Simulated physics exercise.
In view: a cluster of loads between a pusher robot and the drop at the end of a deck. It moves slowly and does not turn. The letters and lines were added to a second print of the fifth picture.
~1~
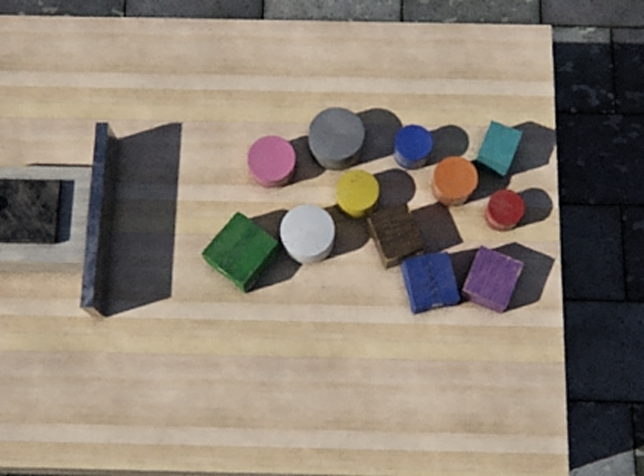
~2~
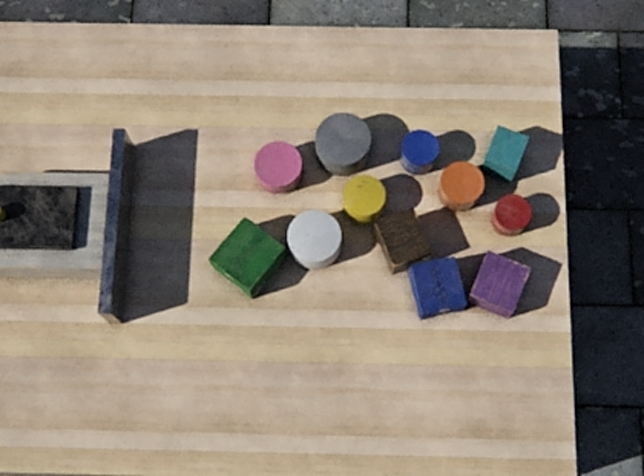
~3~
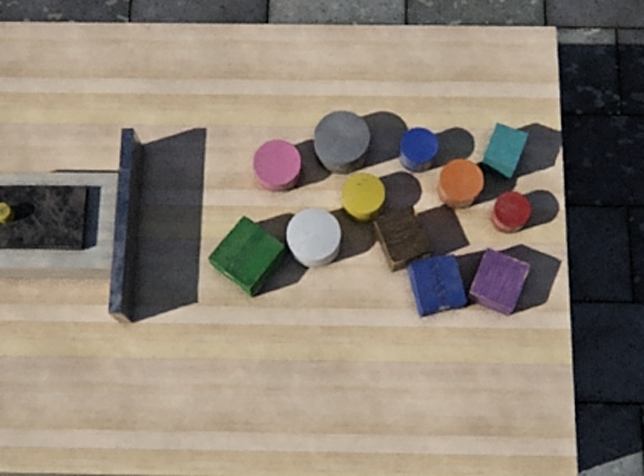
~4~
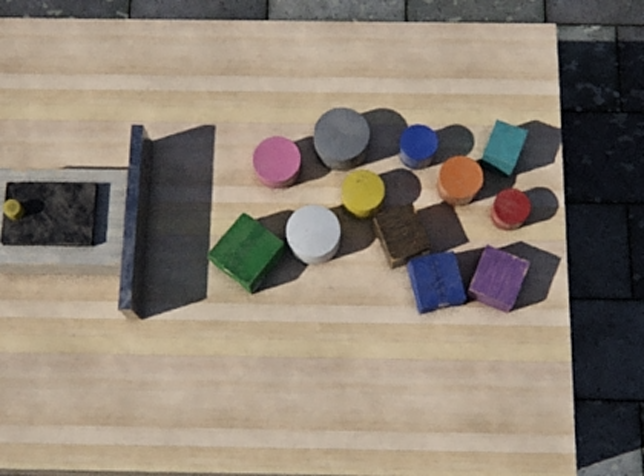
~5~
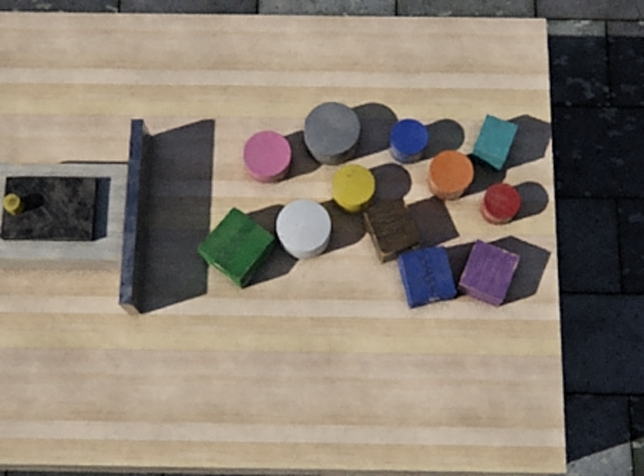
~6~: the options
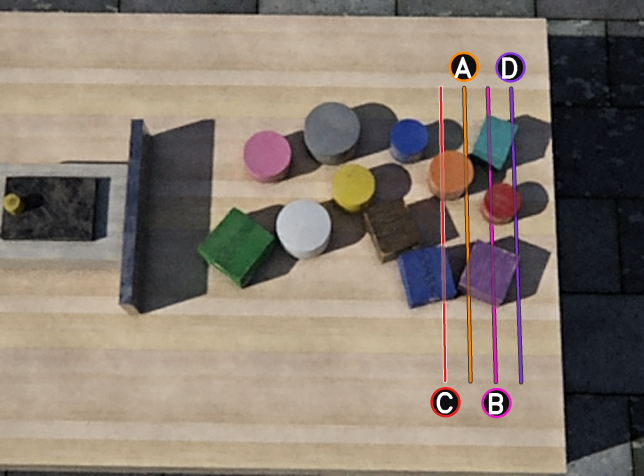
A dark, flat-fronted pusher crept to the right across the wooden deck, narrowing the gap to a cluster of colourful blocks and round pieces, which all sat still, untouched.
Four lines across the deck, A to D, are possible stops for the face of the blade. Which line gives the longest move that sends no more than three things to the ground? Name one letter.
The farthest such stop is A.
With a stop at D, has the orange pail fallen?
Yes.
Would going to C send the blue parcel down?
By then, no.
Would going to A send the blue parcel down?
No.
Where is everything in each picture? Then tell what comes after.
The first frame shows purple crate (491, 280); yellow canister (357, 195); green box (242, 252).
The second frame shows robot (37, 217); white canister (315, 240).
The third frame shows robot (47, 217); red pail (510, 213).
The fourth frame shows robot (57, 214); black crate (401, 237).
The fifth frame shows robot (56, 208); blue pail (408, 142); turquoise crate (493, 143); pink pail (268, 158).
On the marked copy, A at (467, 229); B at (492, 229); C at (443, 229); D at (516, 230).
With A. Early on, robot (178, 210); pink pail (288, 159); yellow canister (358, 180).
Further on, robot (300, 212); red pail (514, 213); purple crate (504, 269).
At the end, robot (393, 213); purple crate over the edge; red pail over the edge; three fallen.
As for the rest, B drops six; C is within the limit but short; D drops six.
